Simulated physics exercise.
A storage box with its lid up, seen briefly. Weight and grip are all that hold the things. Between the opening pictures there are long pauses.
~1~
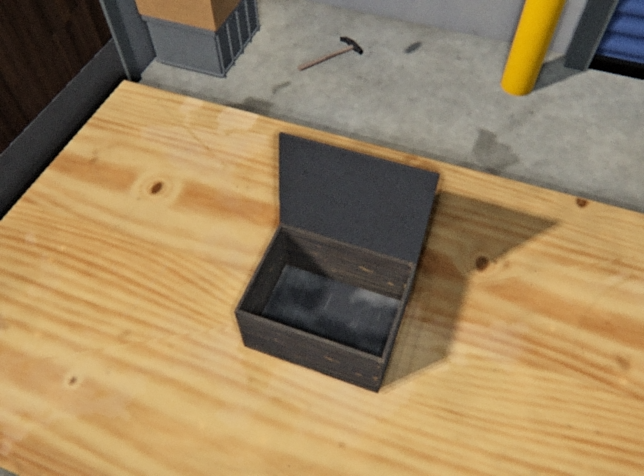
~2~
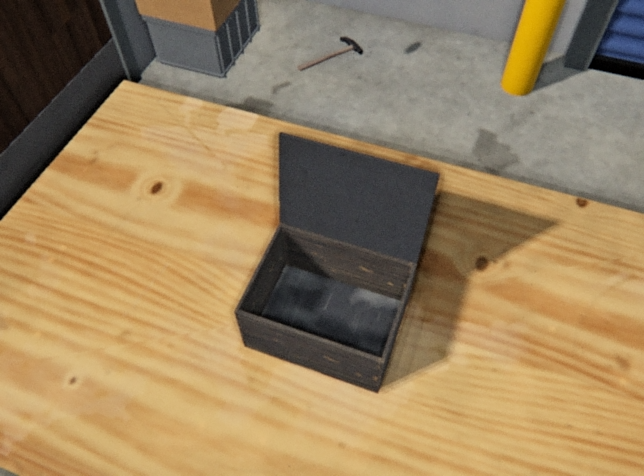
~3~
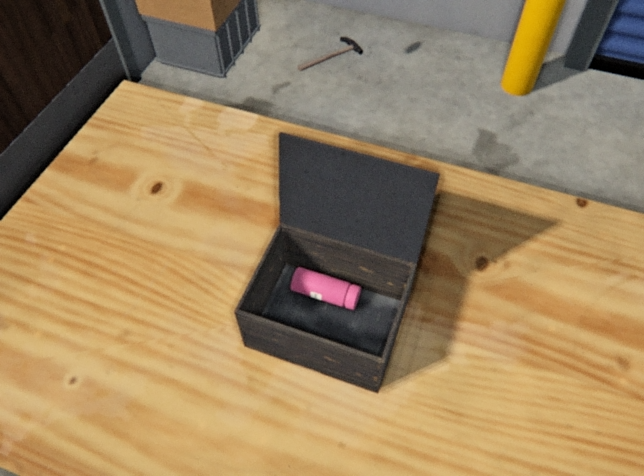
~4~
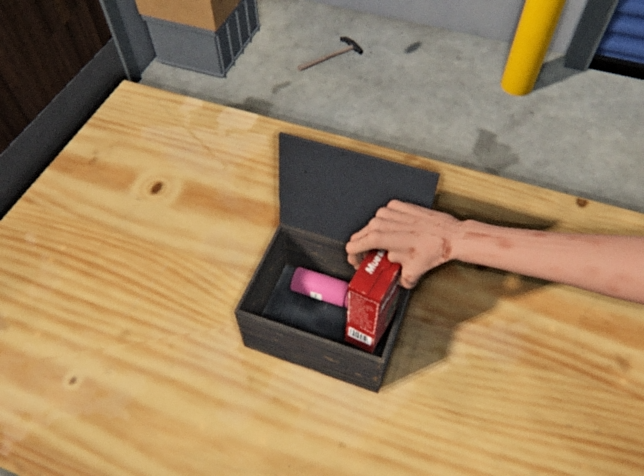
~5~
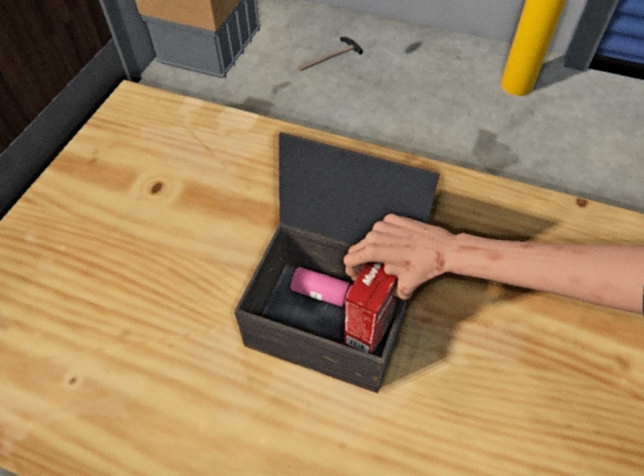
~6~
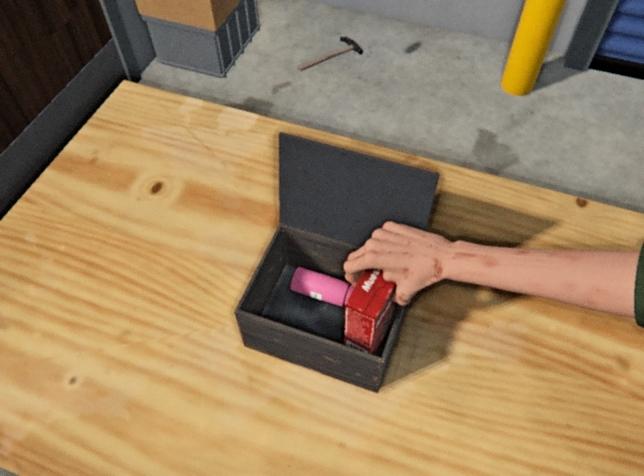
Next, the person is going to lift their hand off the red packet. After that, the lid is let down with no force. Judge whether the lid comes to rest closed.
Looks to me like the lid is kept from shutting.
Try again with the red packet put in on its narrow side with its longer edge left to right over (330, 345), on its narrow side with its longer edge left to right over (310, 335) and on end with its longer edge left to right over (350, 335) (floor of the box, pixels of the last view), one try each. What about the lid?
So, first it goes down fine, then it goes down fine, and finally it won't go down.
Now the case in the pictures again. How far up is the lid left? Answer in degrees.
Lid angle from rim - close to 45°.
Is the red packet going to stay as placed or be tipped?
Once everything settles, it keeps its original angle.
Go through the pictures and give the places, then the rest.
In the first frame, the last thing is not in view yet.
In the second frame, the last thing is not in view yet.
In the third frame, the last thing is not in view yet; pink shaker (326, 288).
The fourth frame shows coming down; red packet (378, 293); pink shaker (326, 288).
The fifth frame shows coming down; red packet (375, 303); pink shaker (326, 288).
The sixth frame shows put in, still held; red packet (374, 308); pink shaker (326, 288).
Then, 1.20 s on from there, lid starting down.
Then, 1.60 s on from there, lid 64° above the rim.
Then, 3.20 s on from there, lid 51° above the rim; red packet shifted a little near (369, 319).
In the end, lid 47° above the rim; both unmoved. At the end, from the last picture's camera, red packet near (368, 321).
